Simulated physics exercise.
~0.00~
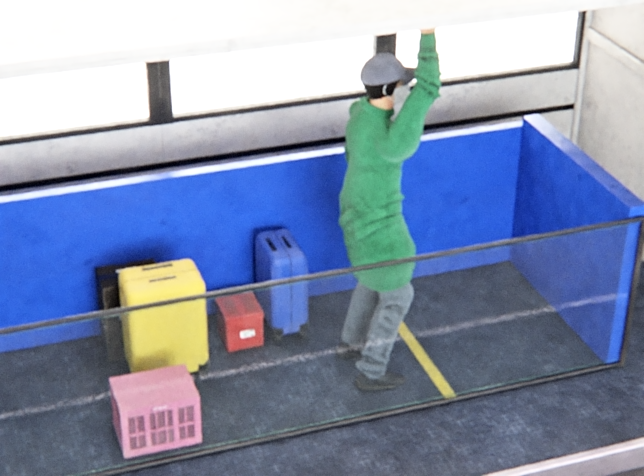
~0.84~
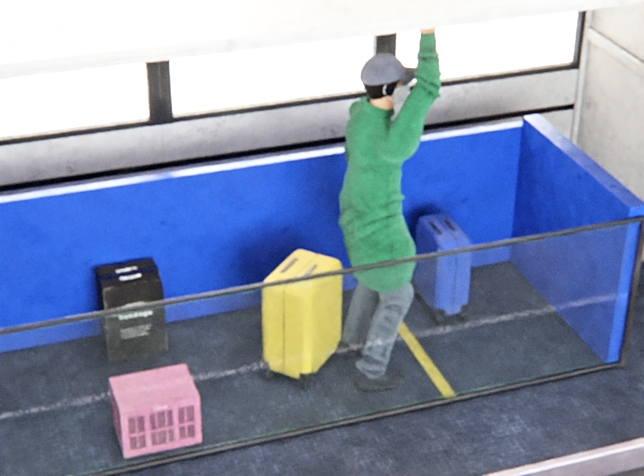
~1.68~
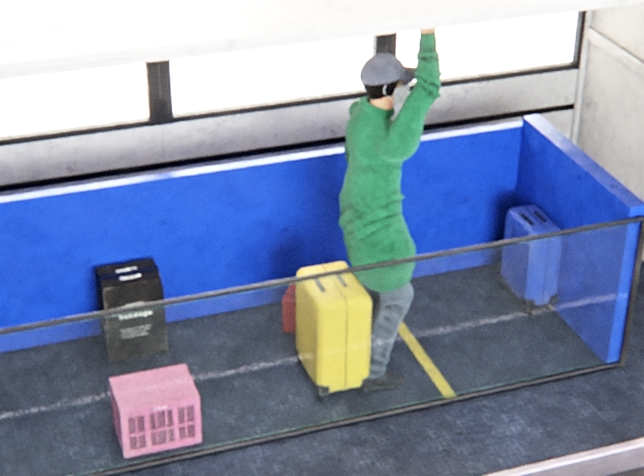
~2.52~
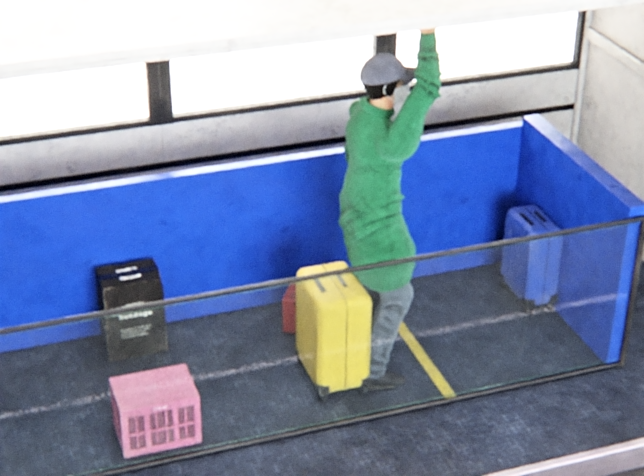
A person in a green coat and grey cap stands with one arm raised in a blue-walled bay with a clear front panel, seen from above at an angle. To the left are a yellow suitcase, a small red tub, a blue case, a black box by the back wall and a pink crate in front. The yellow and blue cases roll right, the blue one passing behind the person and over the yellow floor line. The red tub also shifts right. Finally the blue case rests near the right wall, while the yellow case stops beside the person's legs, short of the line, with the tub partly hidden behind it.
